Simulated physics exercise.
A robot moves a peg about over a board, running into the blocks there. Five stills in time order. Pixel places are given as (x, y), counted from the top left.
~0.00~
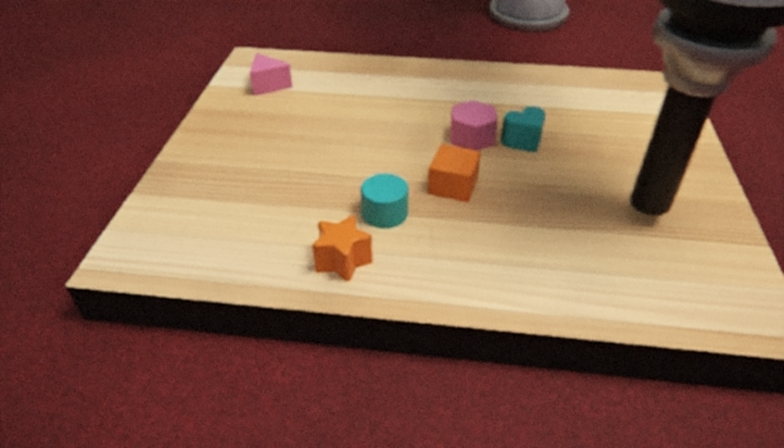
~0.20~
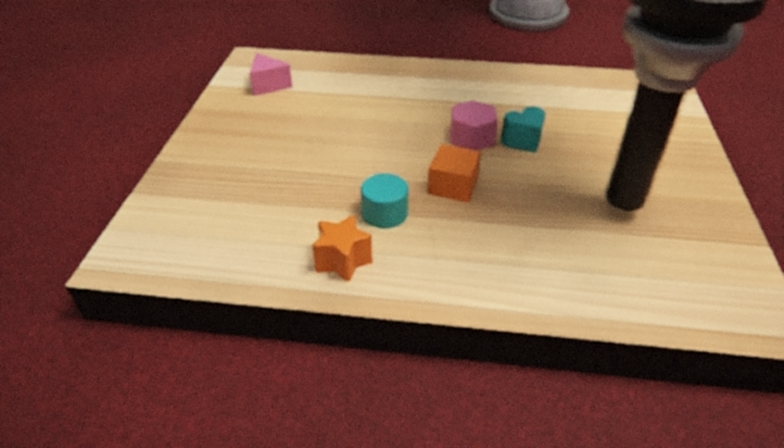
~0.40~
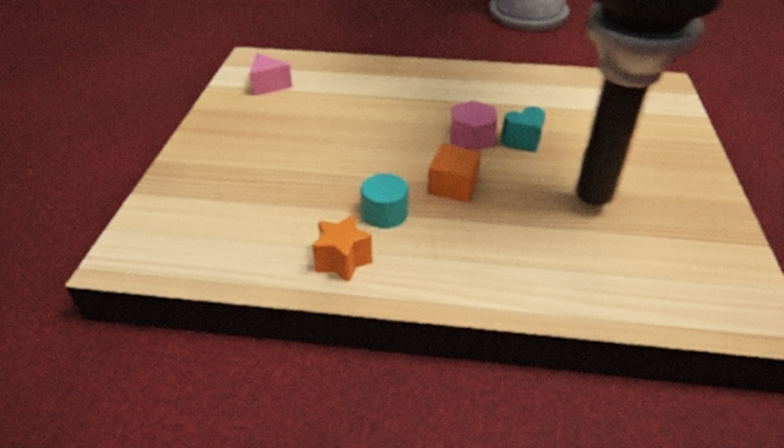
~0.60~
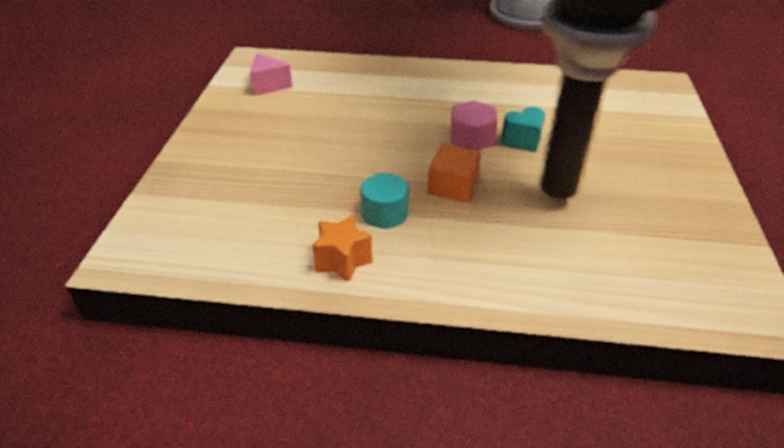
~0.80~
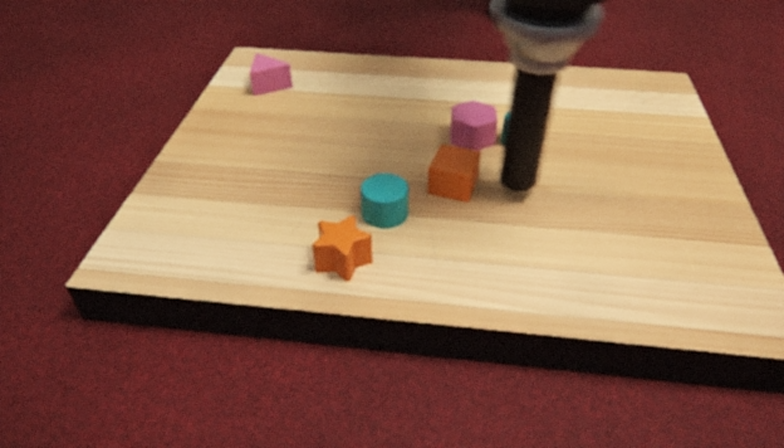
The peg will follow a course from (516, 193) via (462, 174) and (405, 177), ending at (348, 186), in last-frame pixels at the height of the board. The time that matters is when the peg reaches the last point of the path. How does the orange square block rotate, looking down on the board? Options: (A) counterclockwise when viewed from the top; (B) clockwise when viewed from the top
It's A.
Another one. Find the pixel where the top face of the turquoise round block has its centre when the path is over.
I'd guess (354, 216).
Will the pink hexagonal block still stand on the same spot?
Yes
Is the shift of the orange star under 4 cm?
It seems so.
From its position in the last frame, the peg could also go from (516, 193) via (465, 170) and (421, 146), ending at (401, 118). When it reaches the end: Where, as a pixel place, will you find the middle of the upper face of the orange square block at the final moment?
Top centre: (429, 155).
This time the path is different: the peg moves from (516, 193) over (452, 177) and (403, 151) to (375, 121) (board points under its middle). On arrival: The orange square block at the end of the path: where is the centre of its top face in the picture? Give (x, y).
Its top centre is at about (397, 154).
What follows on the original path. One third of the way, peg (463, 161); orange square block (428, 157), turned 45° anticlockwise.
Two thirds of the way, peg (405, 164); turquoise round block (366, 200); orange square block (376, 170), turned 85° anticlockwise.
At the end, peg (347, 173); orange star (334, 249), turned 25° clockwise; turquoise round block (354, 216); orange square block (329, 188), turned 125° anticlockwise; pink hexagonal block unmoved.
